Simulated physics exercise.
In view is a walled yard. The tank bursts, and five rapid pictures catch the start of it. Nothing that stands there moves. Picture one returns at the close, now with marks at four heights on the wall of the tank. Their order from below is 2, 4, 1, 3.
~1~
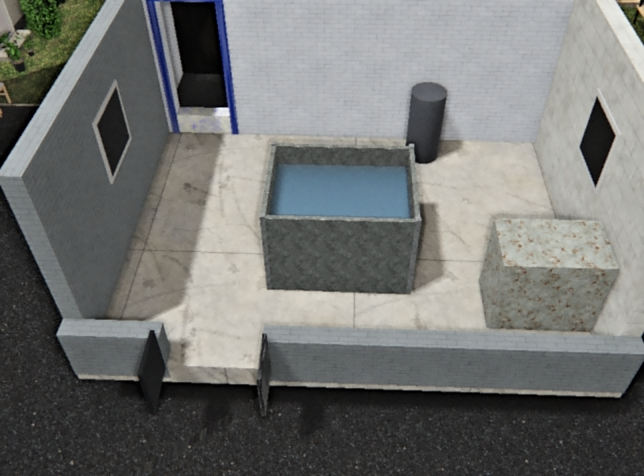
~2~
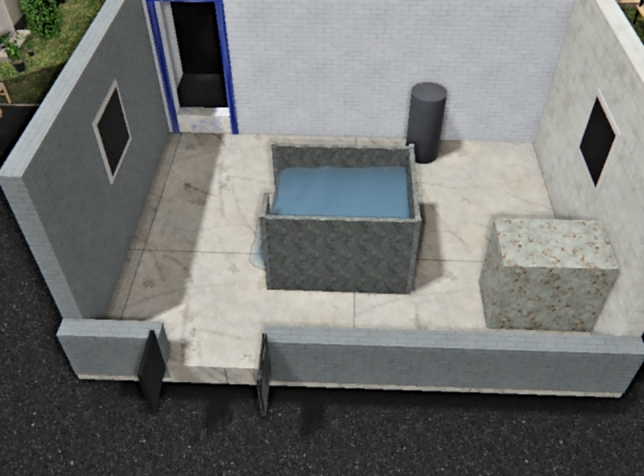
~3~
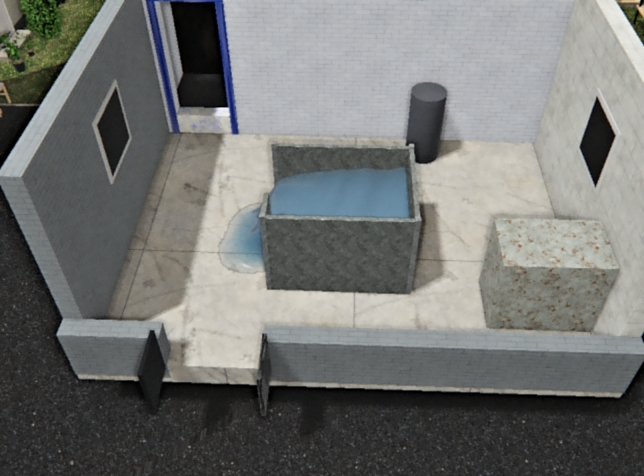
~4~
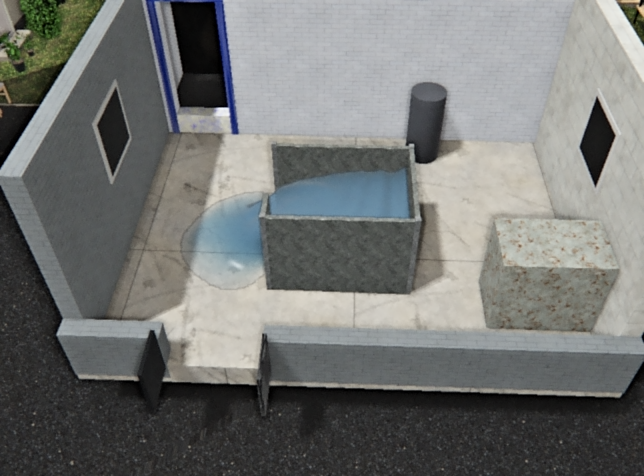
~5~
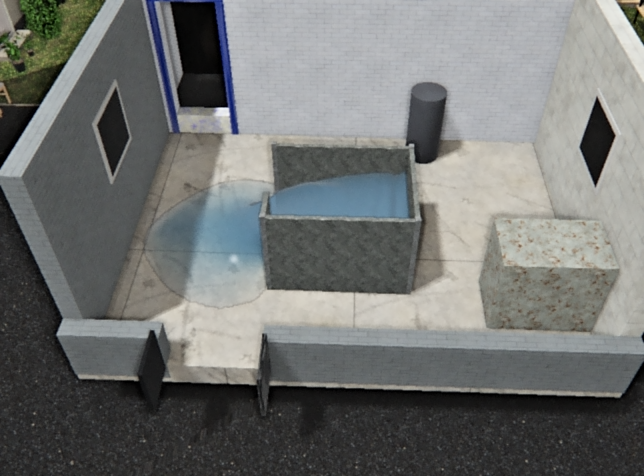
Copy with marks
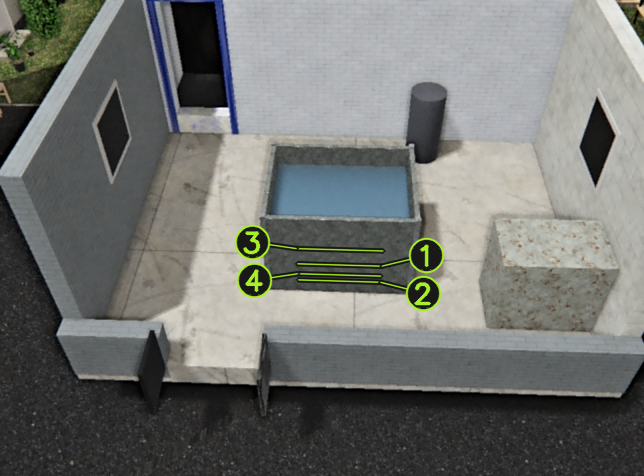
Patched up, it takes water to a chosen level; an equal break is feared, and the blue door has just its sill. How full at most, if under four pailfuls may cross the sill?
Use level 3.
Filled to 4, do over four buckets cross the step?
No, not at all.
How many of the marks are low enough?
All of them.
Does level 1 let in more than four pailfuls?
No, that is safe.
On the marked copy, 1 at (339, 265); 2 at (339, 281); 3 at (339, 249); 4 at (339, 274); from the bottom up 2, 4, 1, 3.
For level 1, nothing gets over.
For level 2, nothing gets over.
For level 3, a bucket or two gets in.
For level 4, nothing gets over.
